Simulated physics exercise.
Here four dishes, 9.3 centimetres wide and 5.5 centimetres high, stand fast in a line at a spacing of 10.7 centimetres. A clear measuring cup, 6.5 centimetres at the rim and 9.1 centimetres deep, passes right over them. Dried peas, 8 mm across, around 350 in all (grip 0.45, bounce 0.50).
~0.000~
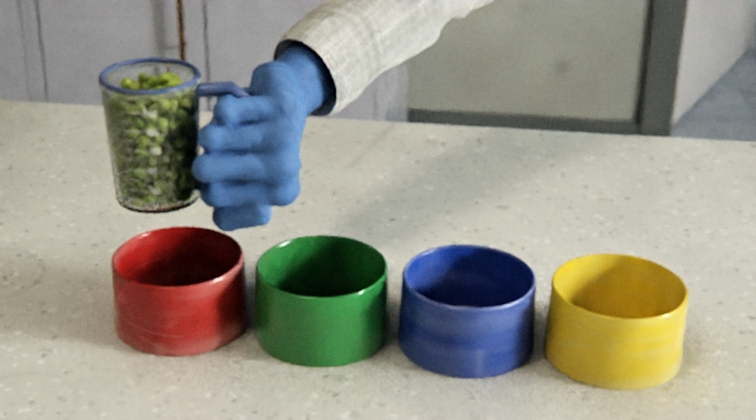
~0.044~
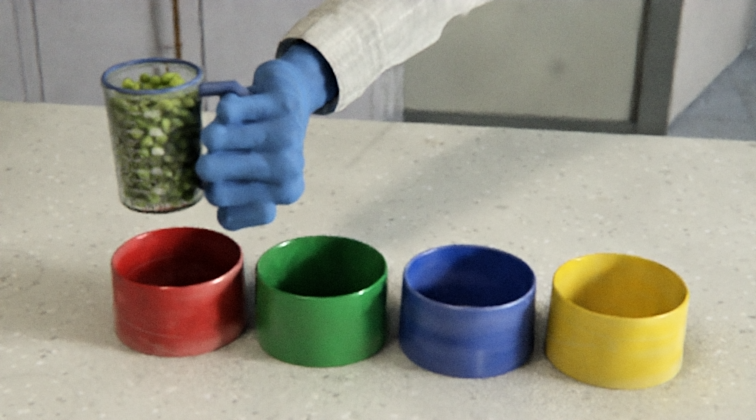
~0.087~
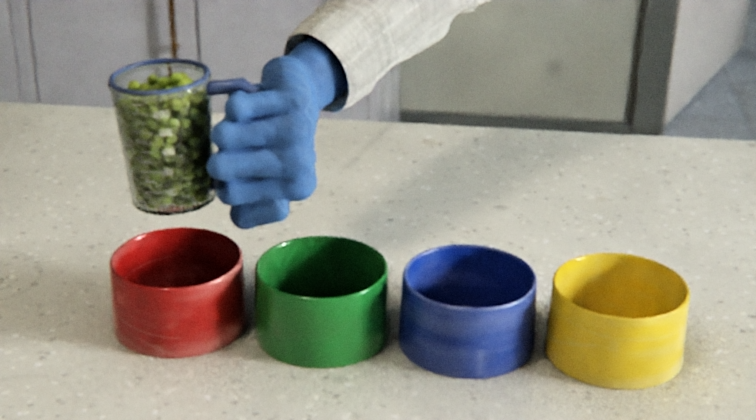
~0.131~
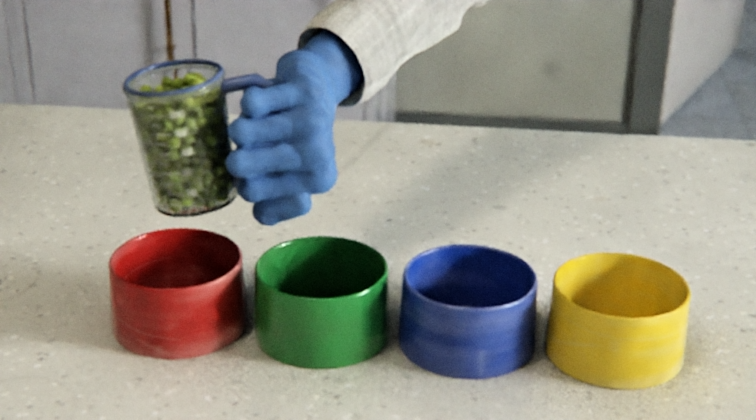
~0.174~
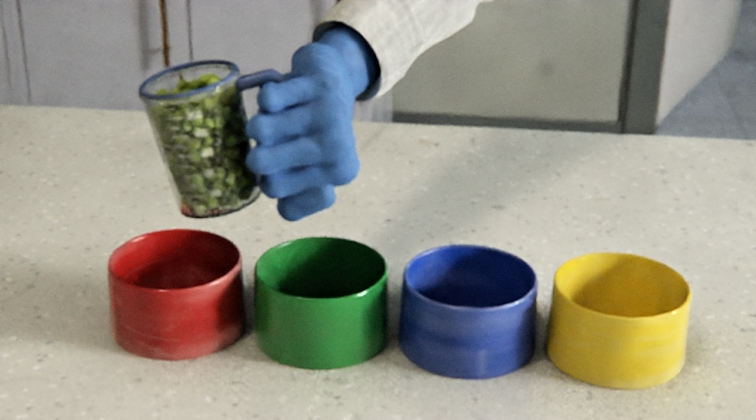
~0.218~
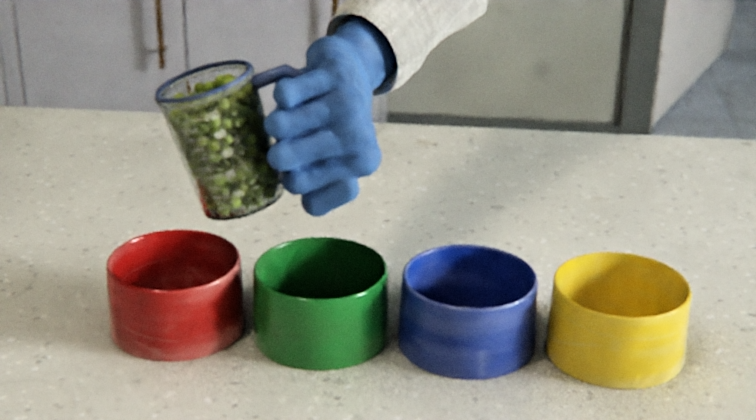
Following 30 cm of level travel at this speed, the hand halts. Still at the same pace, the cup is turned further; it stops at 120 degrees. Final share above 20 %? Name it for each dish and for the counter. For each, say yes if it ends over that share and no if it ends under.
Result: Red dish: A share of a fifth at most; blue dish: A share larger than a fifth; green dish: A share of a fifth at most; yellow dish: A share of a fifth at most; counter: A share of a fifth at most.
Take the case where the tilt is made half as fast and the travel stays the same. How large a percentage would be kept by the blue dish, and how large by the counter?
In that case you'd see blue at 100 and the counter at 0.
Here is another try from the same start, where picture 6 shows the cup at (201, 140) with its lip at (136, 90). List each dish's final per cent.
Then red 0, blue 90, green 0, and yellow 0.
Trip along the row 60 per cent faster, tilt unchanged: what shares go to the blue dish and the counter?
Blue: 100; counter: 0.
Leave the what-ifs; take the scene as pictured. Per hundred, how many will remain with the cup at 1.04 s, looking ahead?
Around 95 percent.
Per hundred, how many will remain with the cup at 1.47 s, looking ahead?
Roughly 15 per cent.
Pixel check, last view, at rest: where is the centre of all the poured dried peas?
(466, 312).
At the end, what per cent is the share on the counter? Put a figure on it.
Some 0 in a hundred.
After 0.71 s, tilt 65 degrees; cup holds 100 %.
After 1.04 s, tilt 98 degrees; cup holds 95 %, blue 5 %.
After 1.47 s, tilt 120 degrees; cup holds 15 %, blue 85 %.
At rest (2.2 s), red 0 %, blue 100 %, green 0 %, yellow 0 %, counter 0 %.
